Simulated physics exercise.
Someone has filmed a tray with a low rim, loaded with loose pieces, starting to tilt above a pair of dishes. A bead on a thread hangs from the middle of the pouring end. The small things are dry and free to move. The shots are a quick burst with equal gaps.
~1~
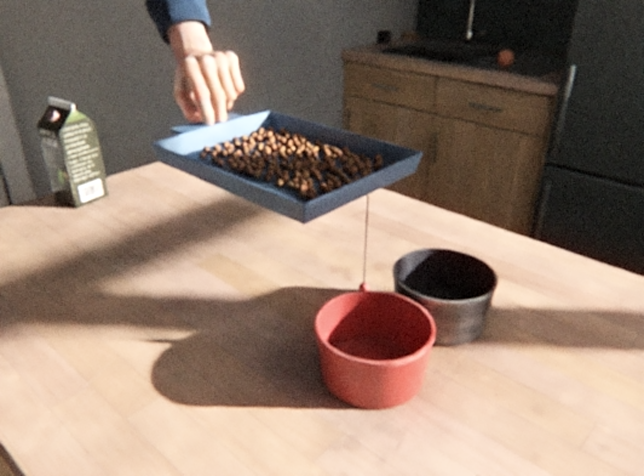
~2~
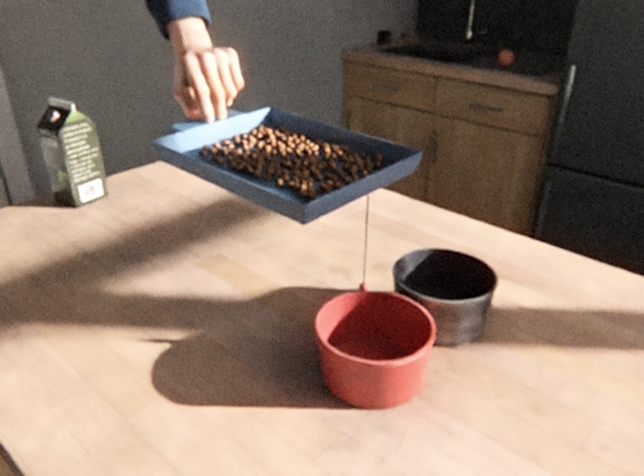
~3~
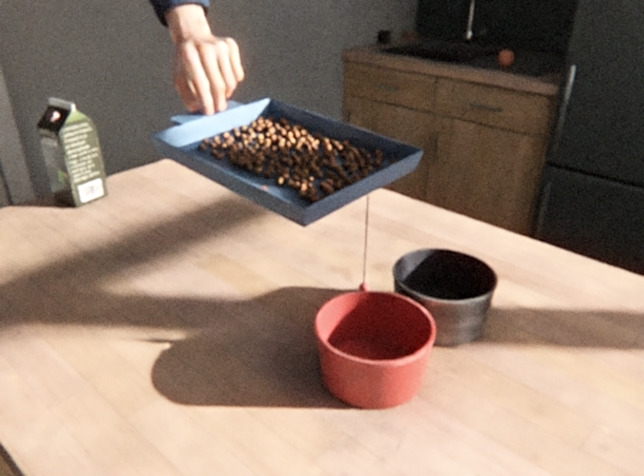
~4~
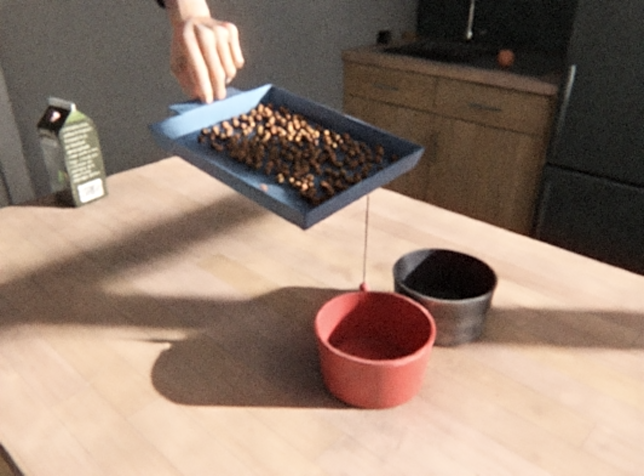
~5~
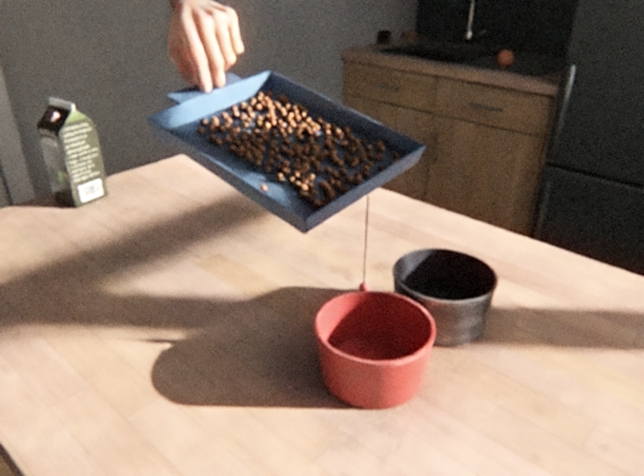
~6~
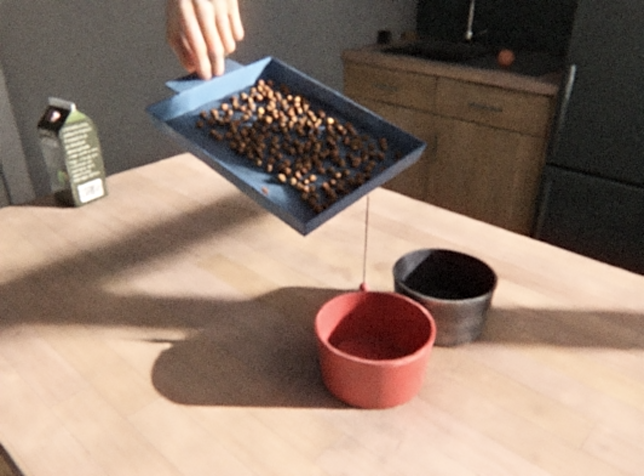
A hand tilts a blue tray of small brown pieces above a red dish and a black dish.
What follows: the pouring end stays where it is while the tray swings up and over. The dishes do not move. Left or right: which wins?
More goes to the left-hand dish.
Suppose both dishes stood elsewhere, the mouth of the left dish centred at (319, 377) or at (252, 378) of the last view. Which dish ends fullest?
First the dish on the left, then the dish on the right.
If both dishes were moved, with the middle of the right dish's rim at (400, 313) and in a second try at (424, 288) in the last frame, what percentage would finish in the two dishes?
Near 70 % and 100 %.
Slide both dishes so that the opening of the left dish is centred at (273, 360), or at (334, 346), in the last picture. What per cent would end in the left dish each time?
First some 70, then 100 per cent.
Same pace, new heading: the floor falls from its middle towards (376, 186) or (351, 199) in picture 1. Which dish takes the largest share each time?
One: The right-hand dish. Two: The left one.
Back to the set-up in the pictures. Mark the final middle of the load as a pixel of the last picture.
Close to (310, 418).
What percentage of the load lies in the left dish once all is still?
It comes to 30 per cent or so.
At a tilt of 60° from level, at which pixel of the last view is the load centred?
At about (311, 202).
Just after the last frame, tray tipped steeply; almost all on the tray; about a tenth in the air.
A moment on, tray tipped right over; roughly a quarter on the tray; roughly a quarter in the left dish; roughly a third outside both; roughly a quarter in the air.
Further on, tray tipped past a quarter turn; roughly a quarter in the left dish; the larger part outside both.
When it is over, tray tipped past a quarter turn; roughly a quarter in the left dish; not one in the right dish; the larger part outside both.
